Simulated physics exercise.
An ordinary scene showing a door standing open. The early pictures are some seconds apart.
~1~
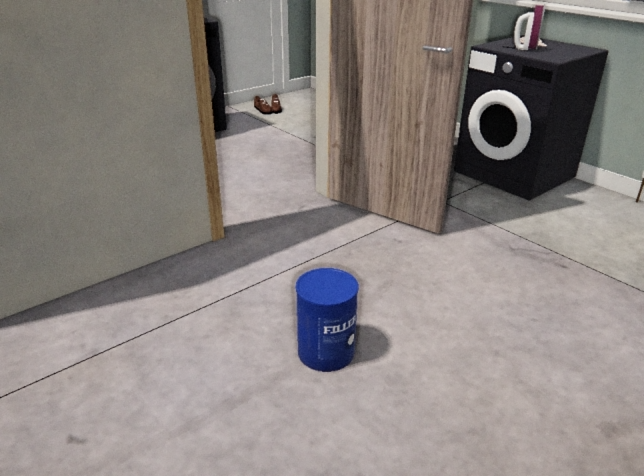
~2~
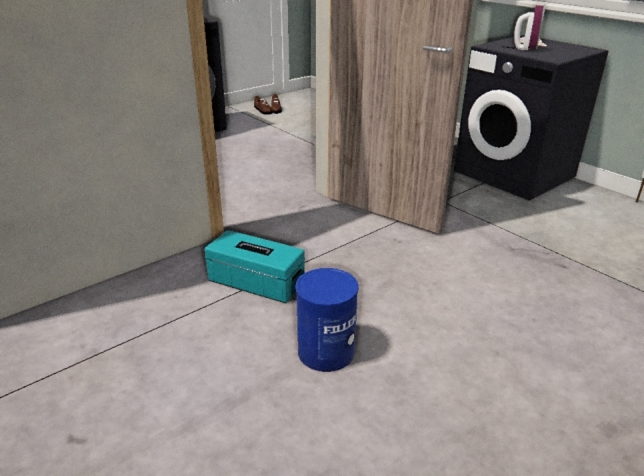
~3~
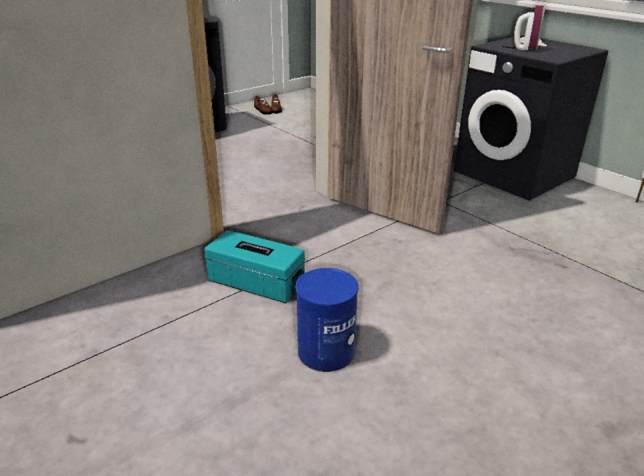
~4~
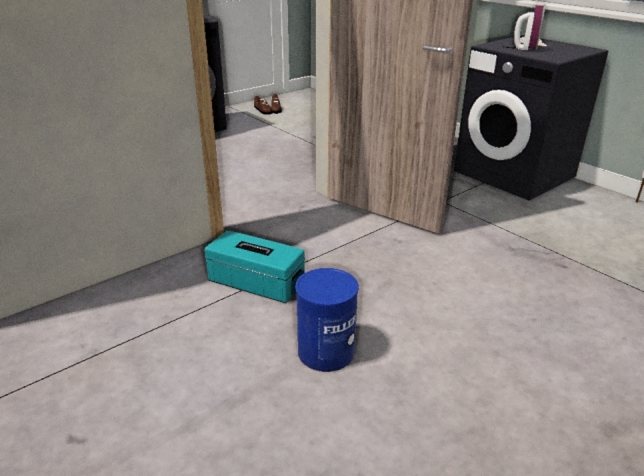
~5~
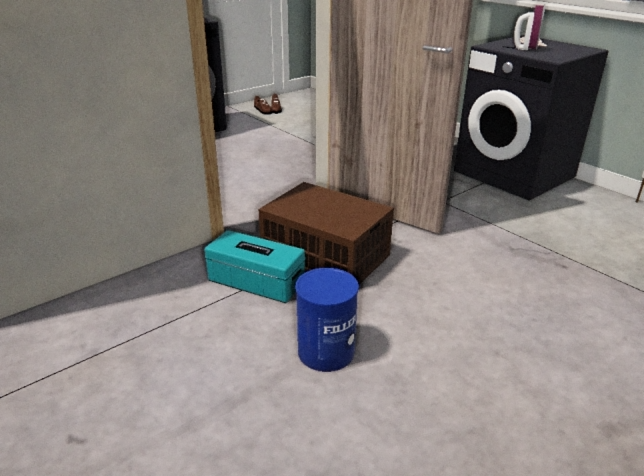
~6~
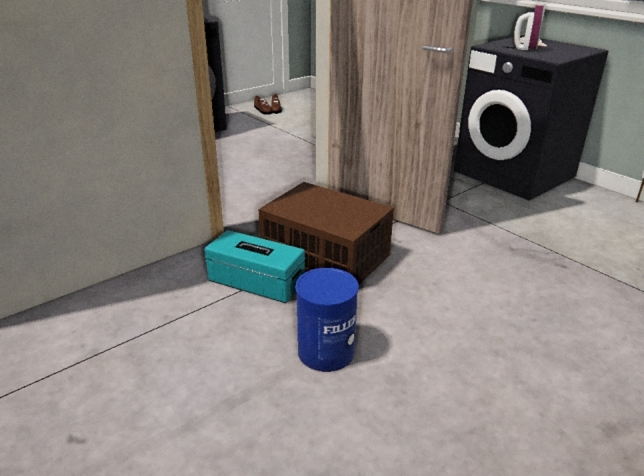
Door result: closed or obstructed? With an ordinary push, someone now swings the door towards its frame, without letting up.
Obstructed.
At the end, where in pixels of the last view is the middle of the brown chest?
It winds up at roughly (313, 234).
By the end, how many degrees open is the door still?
The answer is roughly 70°.
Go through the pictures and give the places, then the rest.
In the first frame, door wide open and still.
In the second frame, door wide open and still; turquoise toolbox (256, 265); blue pail (327, 320).
In the third frame, door wide open and still; turquoise toolbox (256, 265); blue pail (327, 320).
In the fourth frame, door wide open and still; turquoise toolbox (256, 265); blue pail (327, 320).
In the fifth frame, door wide open and still; turquoise toolbox (256, 265); blue pail (327, 320).
In the sixth frame, door wide open and still; brown chest (326, 233); turquoise toolbox (256, 265).
Then, 0.40 s after the last picture, open by 96°.
Then, 0.70 s after the last picture, open by 81°.
Then, 0.80 s after the last picture, open by 76°.
Then, 1.00 s after the last picture, open by 72°; brown chest slid a little near (316, 234).
At rest, open by 71°; all 3 in place. Seen from the same camera at the end, brown chest near (313, 234).
